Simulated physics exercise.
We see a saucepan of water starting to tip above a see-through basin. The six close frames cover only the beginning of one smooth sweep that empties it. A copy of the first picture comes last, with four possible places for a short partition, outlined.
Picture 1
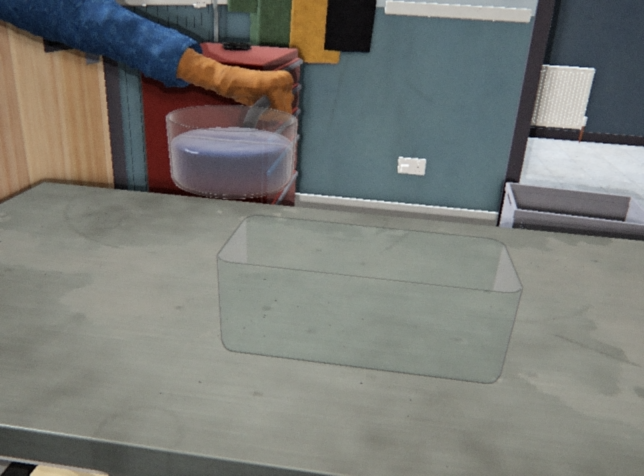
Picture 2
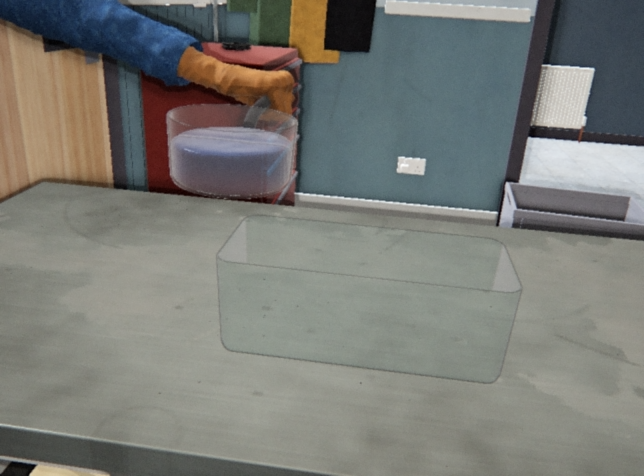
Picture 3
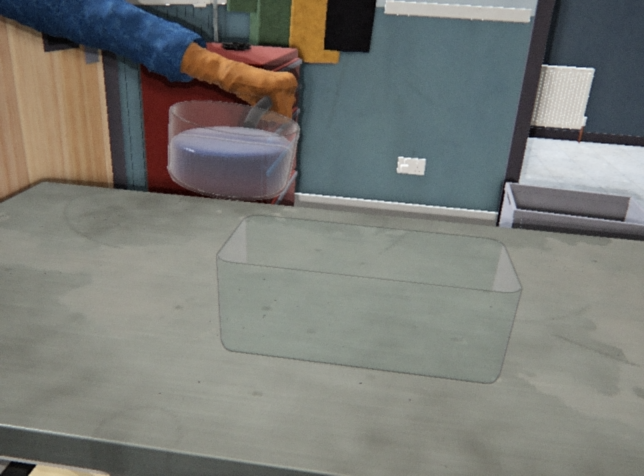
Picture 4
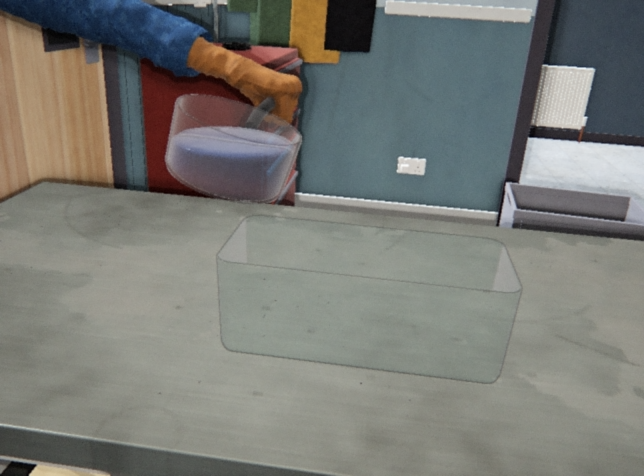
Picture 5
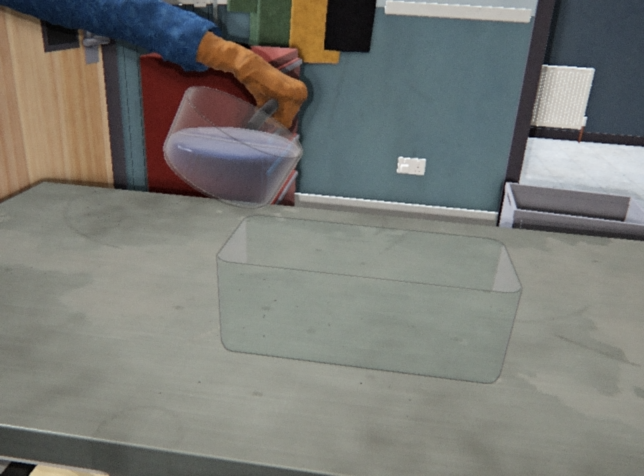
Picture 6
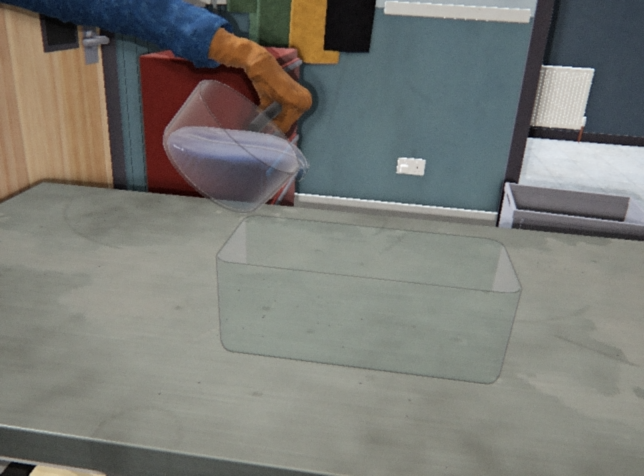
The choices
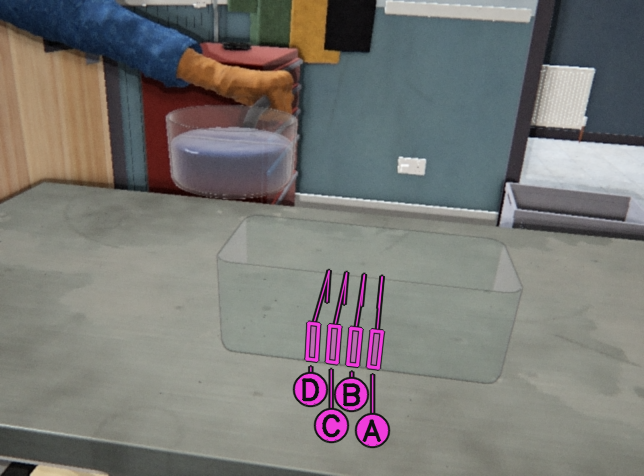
Gloved hand tilting a clear round pan of bluish water above a see-through basin until water reaches over the lip.
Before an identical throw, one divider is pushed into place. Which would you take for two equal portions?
D works best here.
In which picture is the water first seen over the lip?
In picture 6.
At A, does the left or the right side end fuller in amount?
The left side.
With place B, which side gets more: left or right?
More ends on the left.
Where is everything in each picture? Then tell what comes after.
The first picture shows upright, lip at (293, 122); basin from (222, 345) to (500, 380); nothing has left yet.
The second picture shows upright, lip at (294, 123); nothing has left yet.
The third picture shows tipped about 7°, lip at (296, 130); nothing has left yet.
The fourth picture shows tipped about 16°, lip at (299, 140); nothing has left yet.
The fifth picture shows tipped about 27°, lip at (300, 153); nothing has left yet.
The sixth picture shows tipped about 40°, lip at (297, 168); water is over the lip, down to (300, 174).
On the marked copy, A at (372, 374); B at (351, 372); C at (331, 369); D at (310, 367).
With A, about 92 % ends left of the wall and 7 % right of it.
With B, about 95 % ends left of the wall and 4 % right of it.
With C, about 79 % ends left of the wall and 19 % right of it.
With D, about 50 % ends left of the wall and 50 % right of it.
